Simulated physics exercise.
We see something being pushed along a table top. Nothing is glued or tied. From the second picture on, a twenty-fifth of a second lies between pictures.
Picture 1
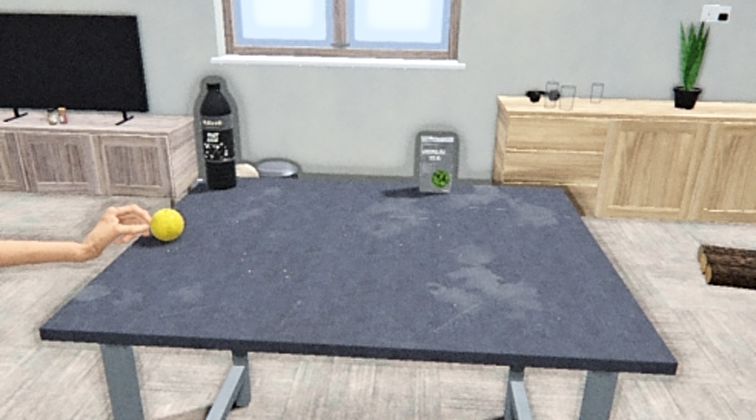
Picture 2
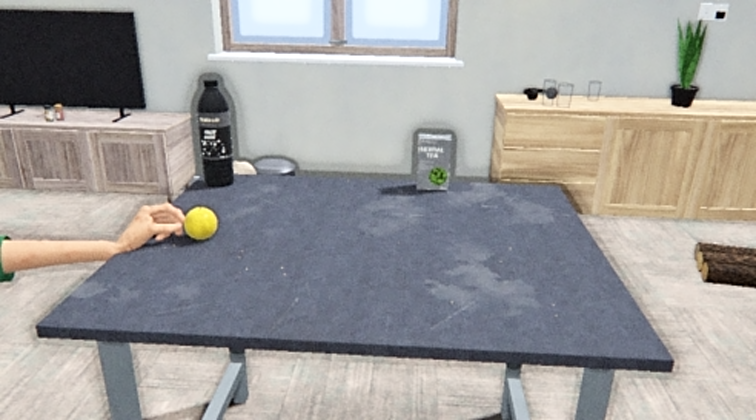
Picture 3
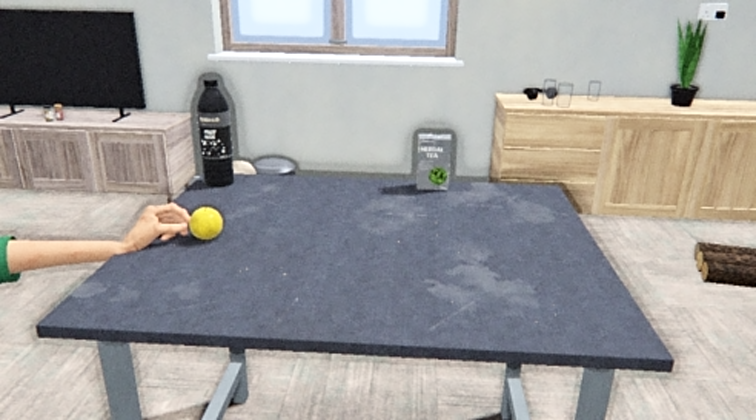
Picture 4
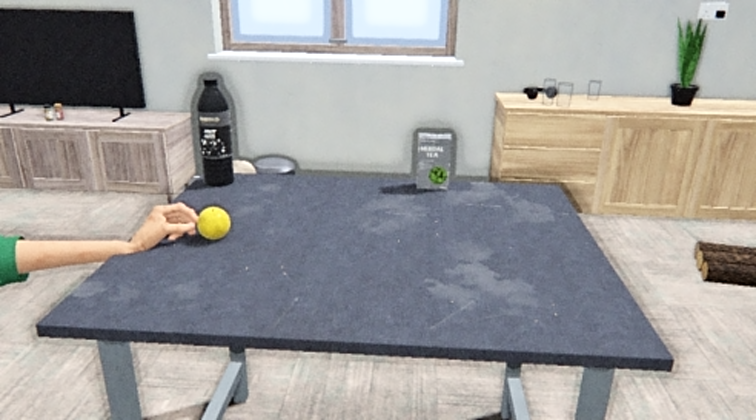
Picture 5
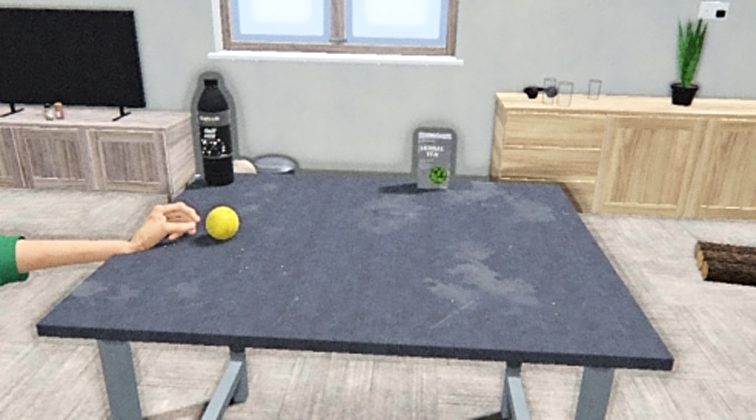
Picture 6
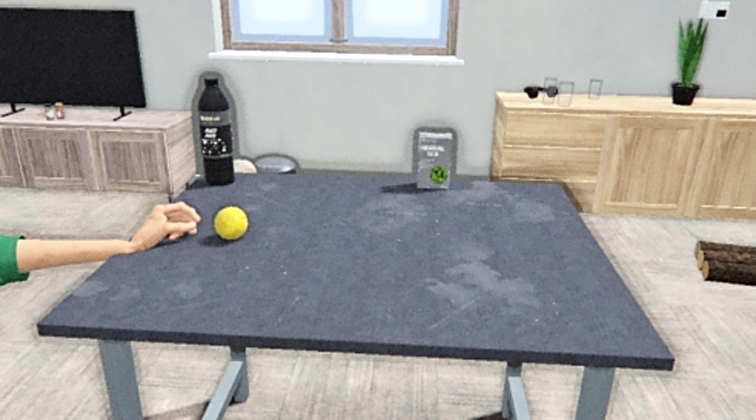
Yellow ball-like object being pushed right by a hand along a dark table top, then moving slightly beyond the fingers.
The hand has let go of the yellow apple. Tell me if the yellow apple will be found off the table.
The yellow apple is still on the table.
Then, 0.10 s past the last view, yellow apple displaced about its own width near (250, 225).
Then, 0.30 s past the last view, yellow apple displaced well along near (281, 226).
Then, 0.60 s past the last view, yellow apple displaced well along near (310, 227).
Finally, moved from the start, yellow apple. Final places as the last picture's camera would see them, yellow apple near (319, 228).
